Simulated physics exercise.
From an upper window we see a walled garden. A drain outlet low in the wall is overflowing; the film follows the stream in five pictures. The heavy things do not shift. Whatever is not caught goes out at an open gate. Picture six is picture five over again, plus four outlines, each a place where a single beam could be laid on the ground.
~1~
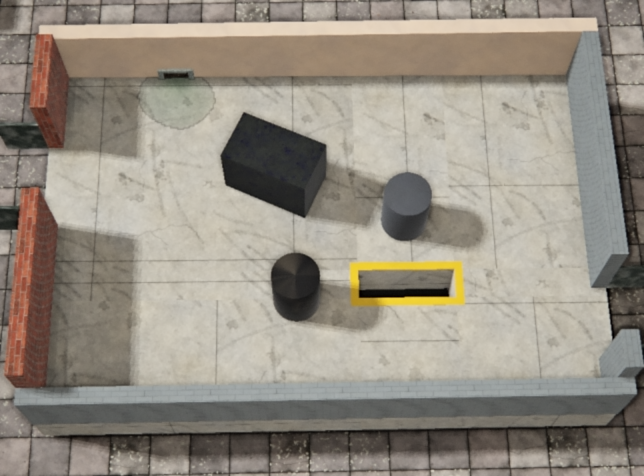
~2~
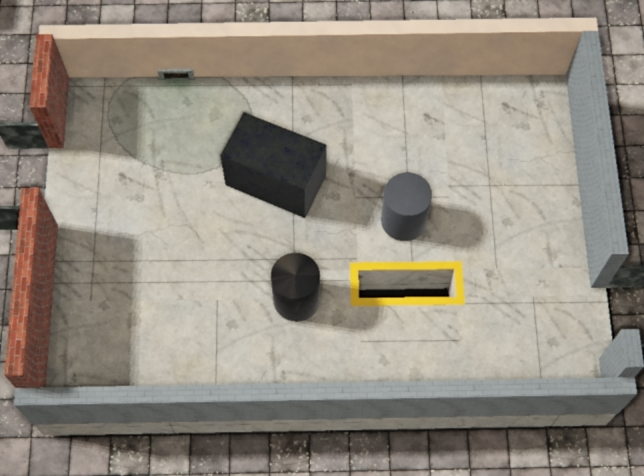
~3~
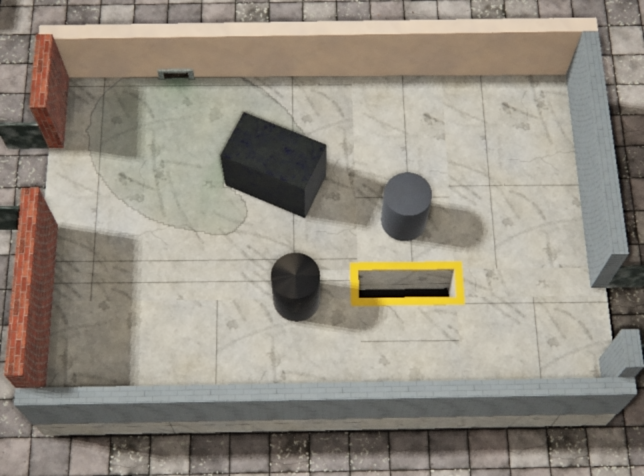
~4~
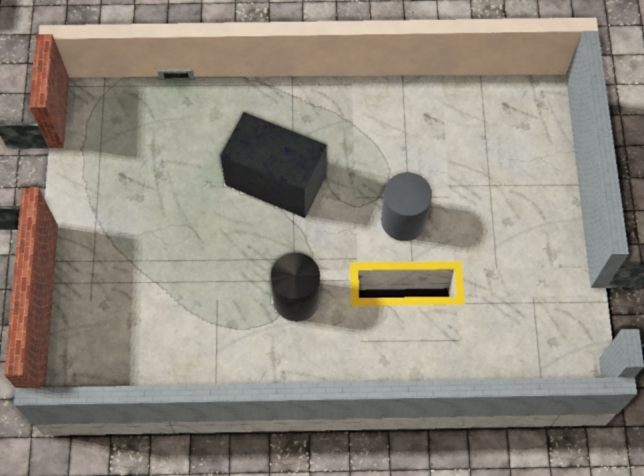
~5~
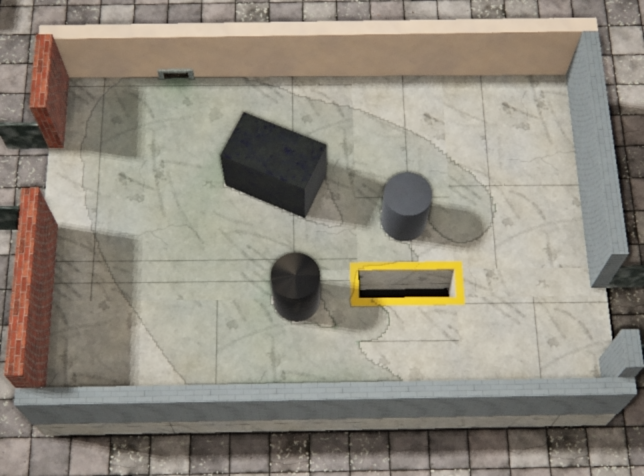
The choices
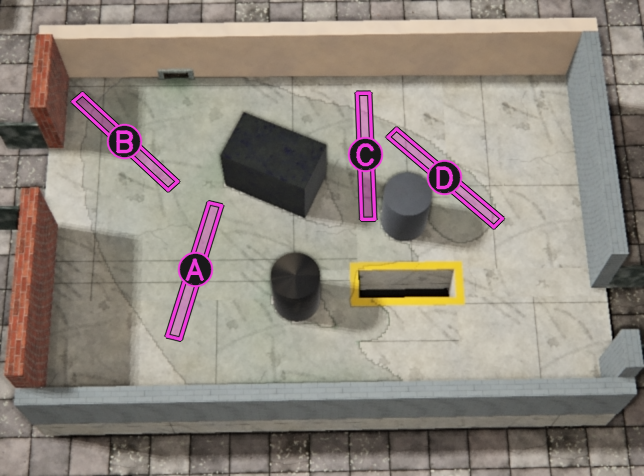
A walled garden slowly floods as water spreads from the upper left into the yellow drain.
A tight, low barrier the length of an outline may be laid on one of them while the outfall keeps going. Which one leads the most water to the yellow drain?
The answer is position C.
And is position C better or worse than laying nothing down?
Position C is better.
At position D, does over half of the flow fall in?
No.
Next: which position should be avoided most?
A it is.
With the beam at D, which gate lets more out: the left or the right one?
The right gate.
On the marked copy, A from (173, 337) to (215, 204); B from (77, 97) to (172, 185); C from (368, 219) to (363, 93); D from (392, 133) to (498, 222).
With A, about 19 % of the stream goes into the yellow drain, about 80 % out by the gates.
With B, about 28 % of the stream goes into the yellow drain, about 72 % out by the gates.
With C, about 37 % of the stream goes into the yellow drain, about 62 % out by the gates.
With D, about 25 % of the stream goes into the yellow drain, about 75 % out by the gates.
